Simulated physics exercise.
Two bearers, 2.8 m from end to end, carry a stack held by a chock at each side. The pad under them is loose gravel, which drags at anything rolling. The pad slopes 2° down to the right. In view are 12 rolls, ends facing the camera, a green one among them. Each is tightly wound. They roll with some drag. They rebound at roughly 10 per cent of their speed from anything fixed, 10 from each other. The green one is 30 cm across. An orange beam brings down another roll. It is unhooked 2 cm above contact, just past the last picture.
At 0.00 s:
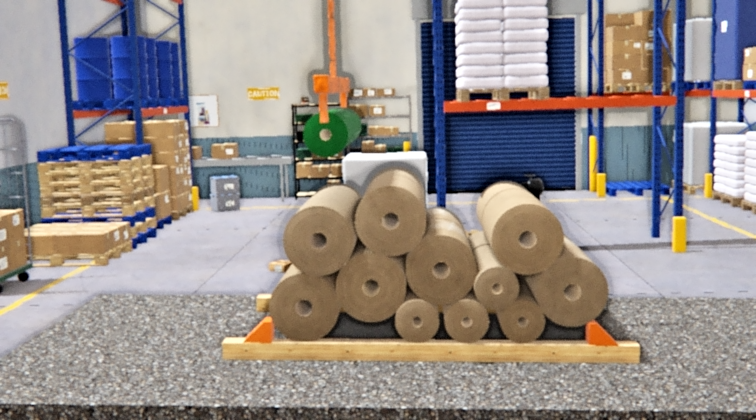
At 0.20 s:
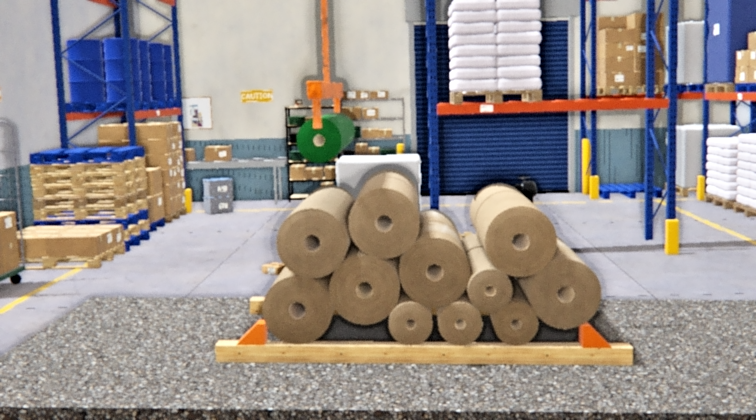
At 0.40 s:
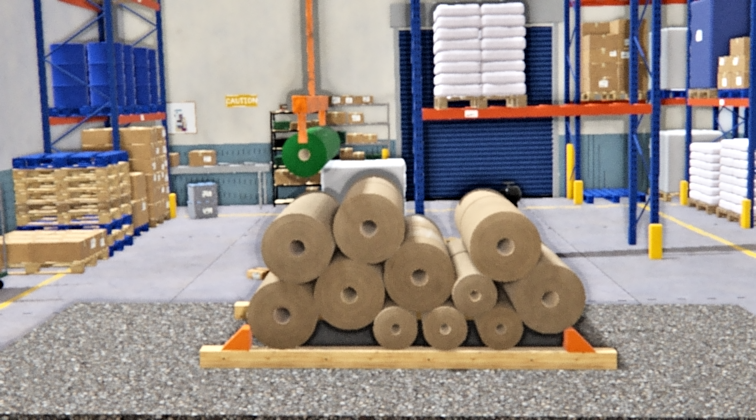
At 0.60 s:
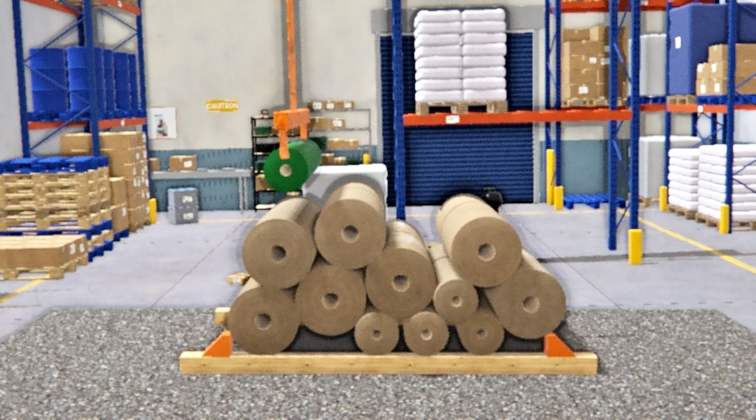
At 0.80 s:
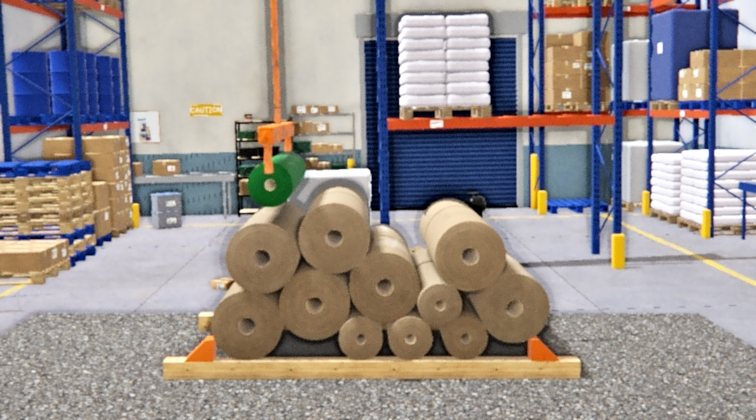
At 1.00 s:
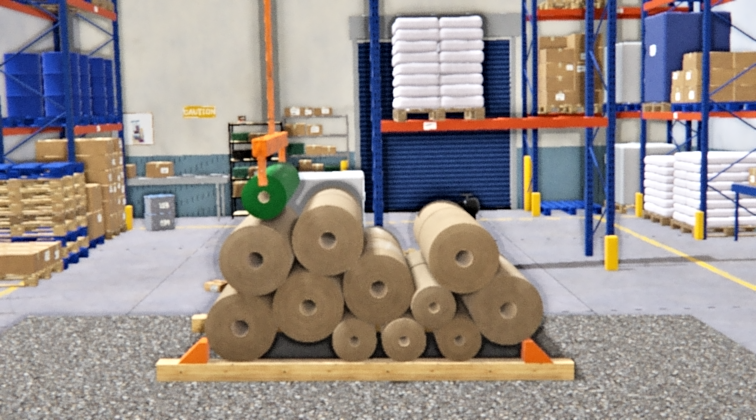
A stack of brown rolls, ends facing the viewer, sits on a timber base between orange chocks on grey gravel, seen from the front in a warehouse. Behind it stand blue and orange racks with boxes, blue drums and white sacks, while a green roll hangs from an orange beam at upper left. The beam slowly lowers the green roll toward the stack as the camera drifts right, shifting everything left in view.
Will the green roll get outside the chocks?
Green stays on the stack.
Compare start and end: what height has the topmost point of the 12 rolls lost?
Some 35 cm lower.
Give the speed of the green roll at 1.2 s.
Roughly 0.2 m/s.
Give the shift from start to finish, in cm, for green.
Moved: Green 40.
Then, 1.2 s in, green is up on others, 40 cm inside the left chock, rolling right; 0 past a chock so far.
Then, 1.3 s in, green is up on others, 45 cm inside the left chock, rolling right; 0 past a chock so far.
Then, 1.4 s in, green is up on others, 50 cm inside the left chock, rolling right; 0 past a chock so far.
In the end (1.7 s), green is up on others, 50 cm inside the left chock; 0 past a chock so far.
